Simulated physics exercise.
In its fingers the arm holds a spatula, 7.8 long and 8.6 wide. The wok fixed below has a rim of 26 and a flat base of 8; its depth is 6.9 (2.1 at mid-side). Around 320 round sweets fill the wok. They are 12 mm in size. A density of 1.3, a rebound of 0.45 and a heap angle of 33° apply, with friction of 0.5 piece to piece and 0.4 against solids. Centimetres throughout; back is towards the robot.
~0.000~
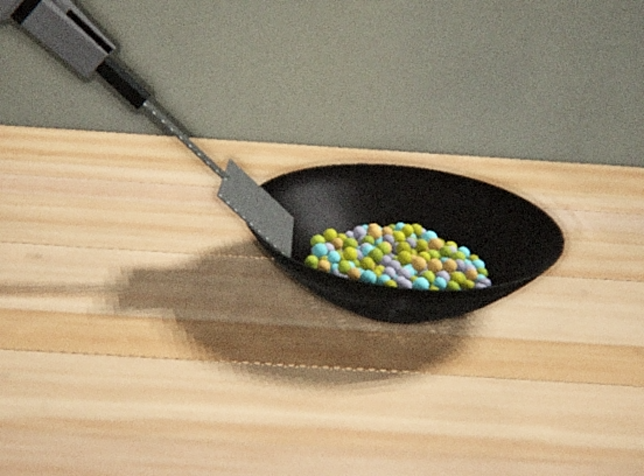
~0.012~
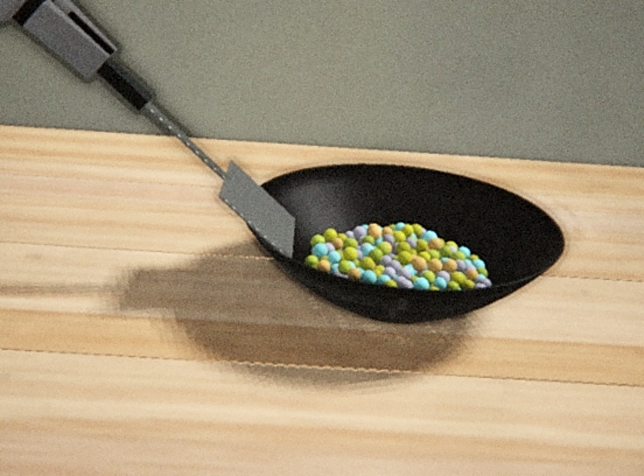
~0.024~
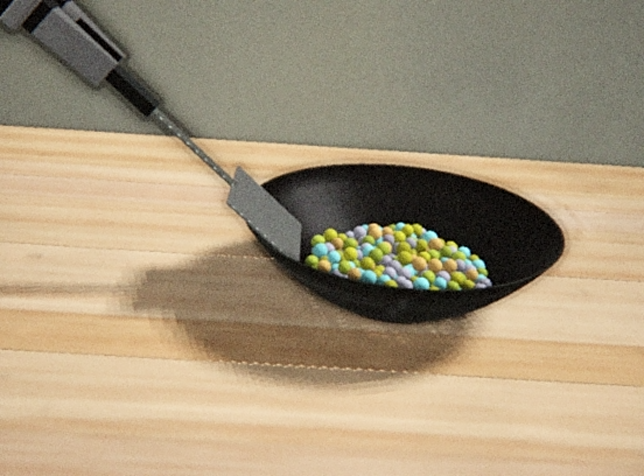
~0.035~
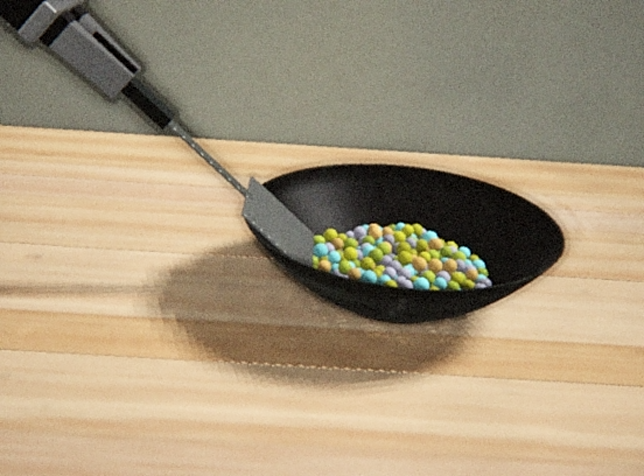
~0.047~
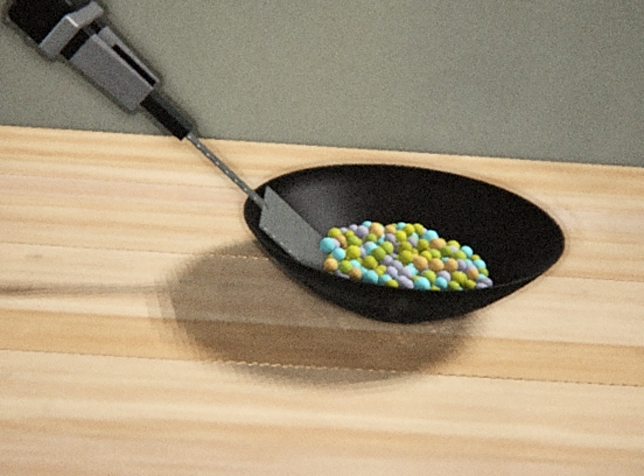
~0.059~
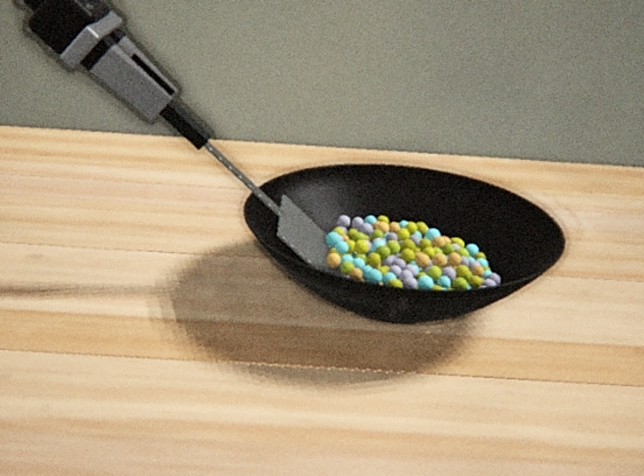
A spatula held by a robotic arm starts at the left rim of a black wok holding a heap of small multicoloured balls on a wooden surface. It slides down and rightward inside the wok, reaches the near side of the heap and nudges the balls slightly to the right, bunching them a little higher.
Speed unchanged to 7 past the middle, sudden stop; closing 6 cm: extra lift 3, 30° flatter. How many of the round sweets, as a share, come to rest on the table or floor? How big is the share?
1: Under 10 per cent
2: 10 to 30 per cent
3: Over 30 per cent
3, over 30 per cent.
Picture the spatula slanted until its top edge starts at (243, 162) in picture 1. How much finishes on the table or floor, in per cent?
Roughly 40%.
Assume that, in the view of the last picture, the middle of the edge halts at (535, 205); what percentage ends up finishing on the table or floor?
My guess is roughly 65 percent.
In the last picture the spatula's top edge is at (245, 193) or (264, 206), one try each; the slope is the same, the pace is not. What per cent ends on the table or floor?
Respectively, some 0 and 20 per cent.
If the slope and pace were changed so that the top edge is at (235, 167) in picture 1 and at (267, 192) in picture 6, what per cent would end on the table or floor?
Roughly 10 percent ends up there.
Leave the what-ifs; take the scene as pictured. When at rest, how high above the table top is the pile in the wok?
About 5.5 centimetres.
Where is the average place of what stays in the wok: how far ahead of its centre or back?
What stays is shifted forward by around 3.5 cm.
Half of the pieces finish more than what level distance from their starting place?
It works out to roughly 7 cm.
After 0.09 s, sloping 42°, highest piece 6 above the table; 323 in the wok.
After 0.12 s, sloping 33°, highest piece 8 above the table; 323 in the wok.
After 0.33 s, sloping 12°, highest piece 20 above the table; 191 in the wok, 42 on the table or floor, 90 on the blade or in flight.
After 1.38 s, sloping 12°, highest piece 5 above the table; 189 in the wok, 134 on the table or floor.
In the end, 189 in the wok, 134 on the table or floor. That is 41 % on the table or floor.
